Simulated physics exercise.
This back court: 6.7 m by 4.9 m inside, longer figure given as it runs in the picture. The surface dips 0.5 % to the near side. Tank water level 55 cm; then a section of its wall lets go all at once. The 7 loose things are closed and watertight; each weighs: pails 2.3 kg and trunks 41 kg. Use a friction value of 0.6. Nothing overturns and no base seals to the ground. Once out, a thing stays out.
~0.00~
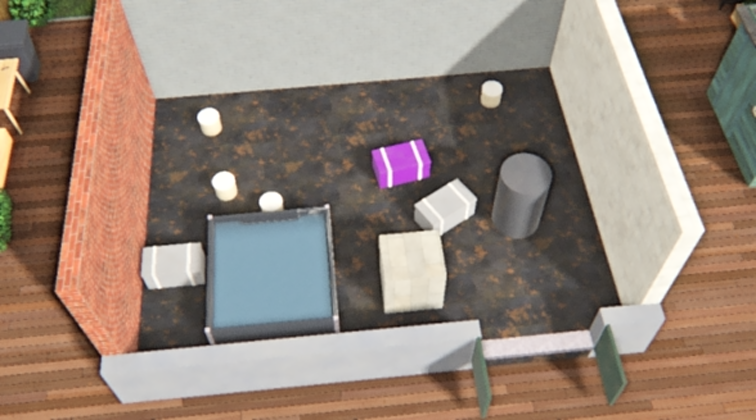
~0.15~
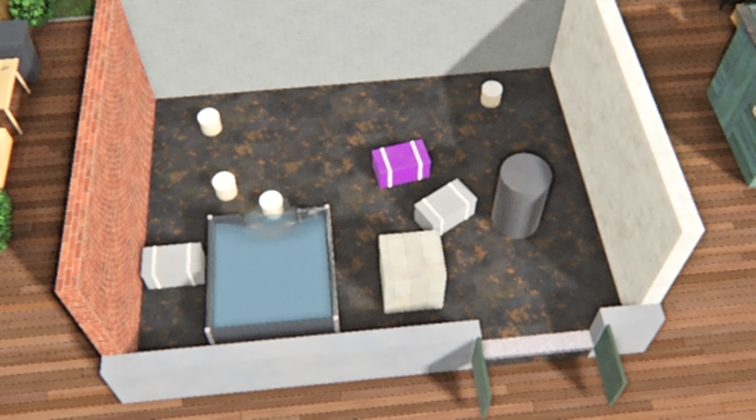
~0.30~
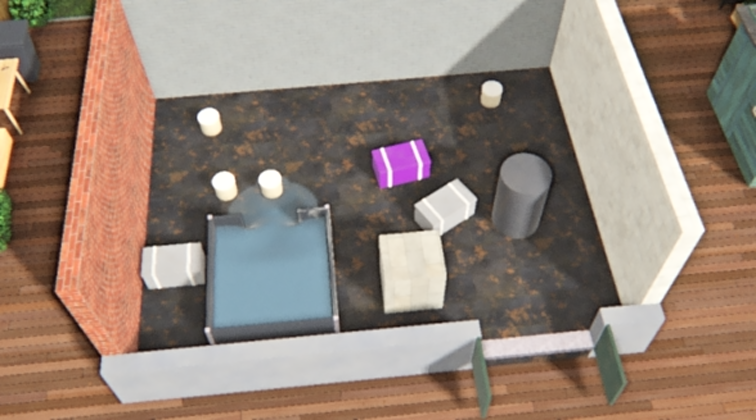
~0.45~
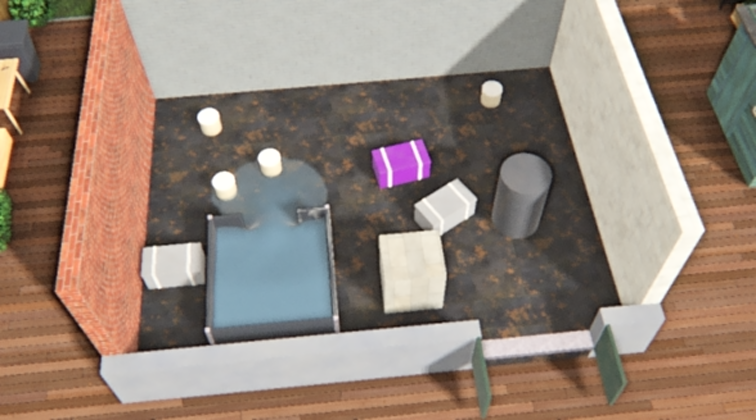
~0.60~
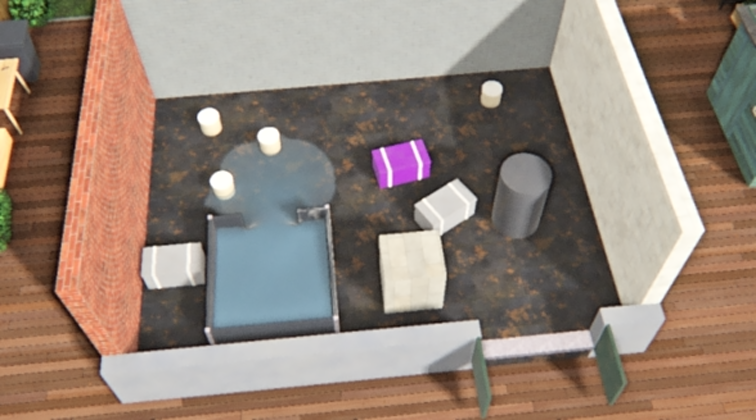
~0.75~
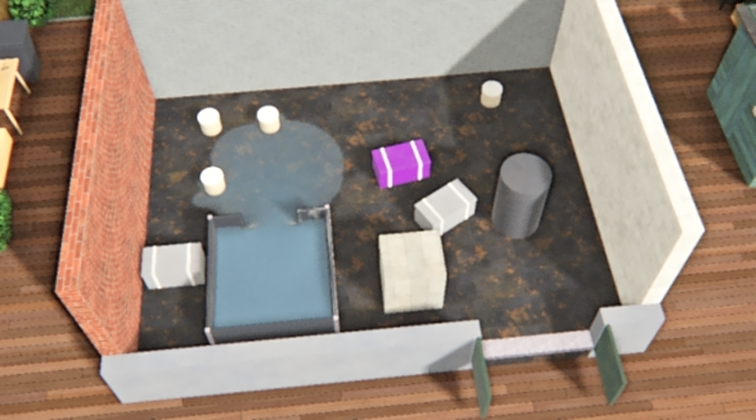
Water spreads from the open back of the tank across the dark floor, shifting two pails.
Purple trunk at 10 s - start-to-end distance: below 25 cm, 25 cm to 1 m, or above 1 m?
Outcome: About the same spot.
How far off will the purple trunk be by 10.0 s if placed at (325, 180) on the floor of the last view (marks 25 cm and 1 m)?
Observed: Object shuffles over a little.
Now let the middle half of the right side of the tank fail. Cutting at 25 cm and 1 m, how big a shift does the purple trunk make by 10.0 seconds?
The answer: The purple trunk slips a moderate way.
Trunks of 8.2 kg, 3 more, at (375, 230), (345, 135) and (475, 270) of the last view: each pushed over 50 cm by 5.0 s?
Answers, first to last: Not exceeding, exceeding, not exceeding.
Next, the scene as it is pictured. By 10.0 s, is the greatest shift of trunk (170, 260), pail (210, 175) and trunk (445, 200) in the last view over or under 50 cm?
First one stayed inside, second one went too far, third one stayed inside.
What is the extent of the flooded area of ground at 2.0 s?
Somewhere around 13 m2, roughly.
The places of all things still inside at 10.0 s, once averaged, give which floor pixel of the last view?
Near (339, 197).
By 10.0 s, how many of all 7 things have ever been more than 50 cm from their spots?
All told, that gives 4.
After 2.0 s the purple trunk is near (401, 156), 0.0 m from its start, aground; 0 of 7 are out; 3 afloat.
After 4.5 s the purple trunk is near (401, 156), 0.0 m from its start, aground; 0 of 7 are out; 4 afloat.
After 7.0 s the purple trunk is near (401, 156), 0.0 m from its start, aground; 0 of 7 are out; 3 afloat.
After 10.0 s the purple trunk is near (401, 156), 0.0 m from its start, aground; 1 of 7 are out; 3 afloat.
